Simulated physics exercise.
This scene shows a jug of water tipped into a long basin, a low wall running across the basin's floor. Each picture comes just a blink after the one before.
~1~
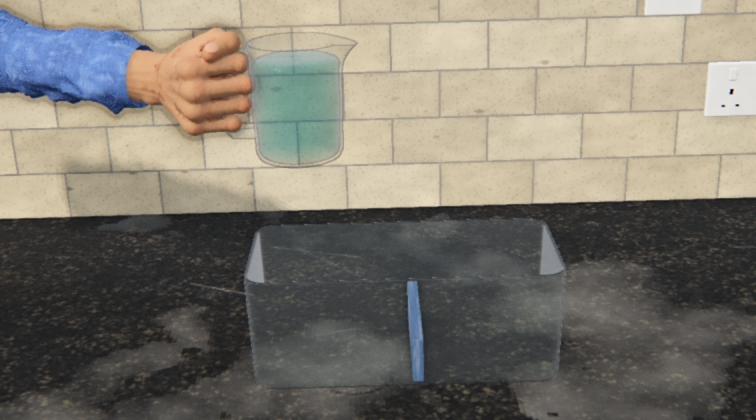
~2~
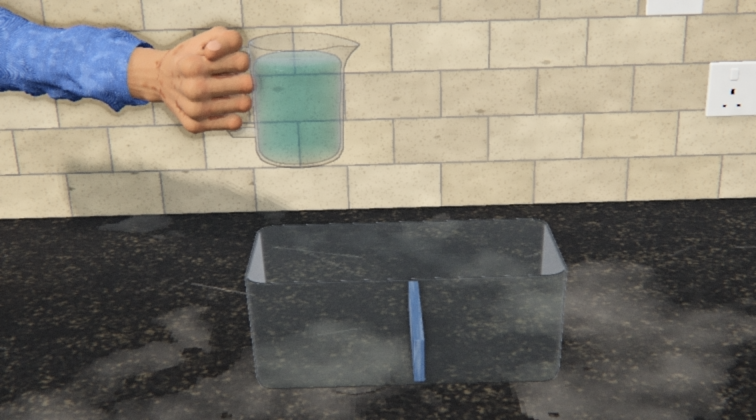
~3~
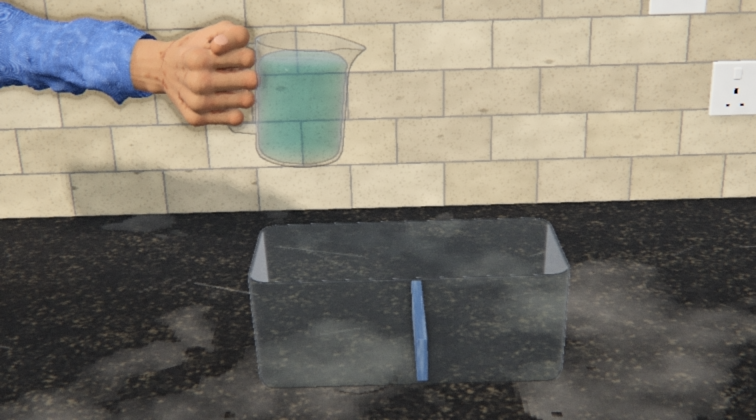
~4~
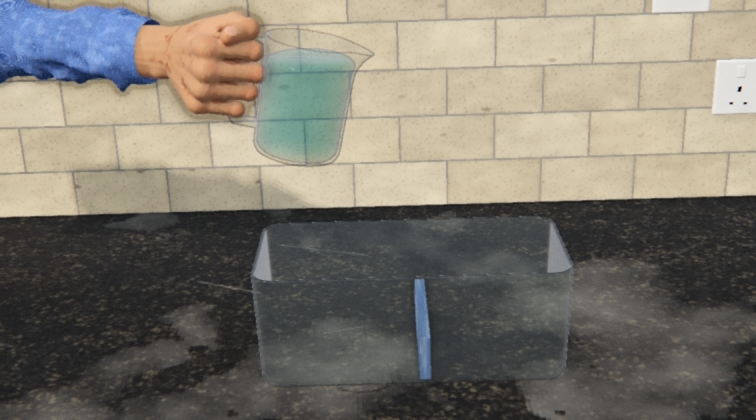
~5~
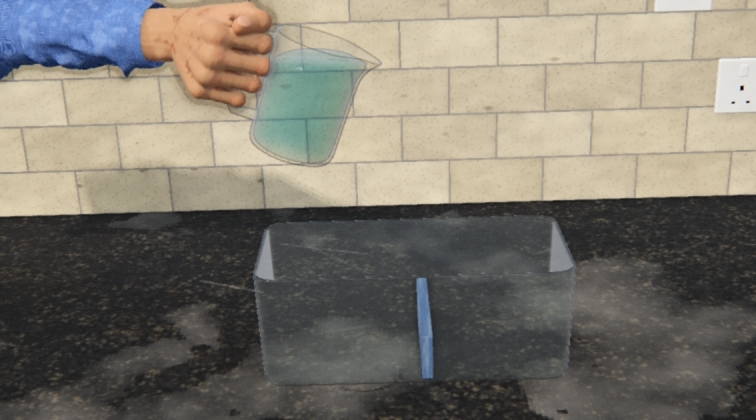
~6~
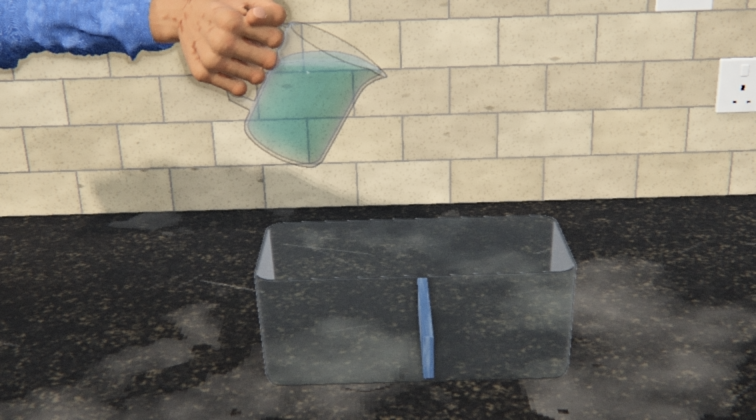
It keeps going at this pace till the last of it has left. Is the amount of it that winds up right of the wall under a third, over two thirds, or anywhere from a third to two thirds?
High range.
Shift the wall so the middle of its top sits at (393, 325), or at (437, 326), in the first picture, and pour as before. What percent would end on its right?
First try around 90 percent; second try around 75 percent.
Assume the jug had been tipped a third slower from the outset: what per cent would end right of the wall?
It comes to 90 per cent or so.
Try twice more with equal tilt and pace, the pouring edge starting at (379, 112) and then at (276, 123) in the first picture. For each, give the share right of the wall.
The first start yields 95 per cent, the second 5 per cent.
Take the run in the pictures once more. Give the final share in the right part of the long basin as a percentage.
It comes to some 90 per cent.
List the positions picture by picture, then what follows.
Tilt 0°; pouring edge (357, 42); surface from (251, 60) to (340, 58); the long basin's rim runs from (252, 255) to (554, 246); the wall's top is at (415, 310), in the first frame.
Tilt 1°; pouring edge (360, 43); surface from (253, 60) to (343, 58), in the second frame.
Tilt 5°; pouring edge (366, 47); surface from (259, 57) to (348, 59), in the third frame.
Tilt 11°; pouring edge (375, 53); surface from (265, 57) to (356, 59), in the fourth frame.
Tilt 19°; pouring edge (382, 62); surface from (269, 65) to (368, 60), in the fifth frame.
Tilt 29°; pouring edge (388, 75); surface from (265, 81) to (381, 65), in the sixth frame.
A moment on, the jug is tipped on its side and 69 per cent is still to pour, 0 is left of the wall and 7 right of it.
Next, the jug is tipped on its side and 30 per cent is still to pour, 0 is left of the wall and 45 right of it.
Then the jug is tipped on its side and 11 per cent is still to pour, 2 is left of the wall and 78 right of it.
Later the jug is tipped on its side and 4 per cent is still to pour, 4 is left of the wall and 88 right of it.
Finally, 8 per cent lies left of the wall, 90 right of it and 2 outside.
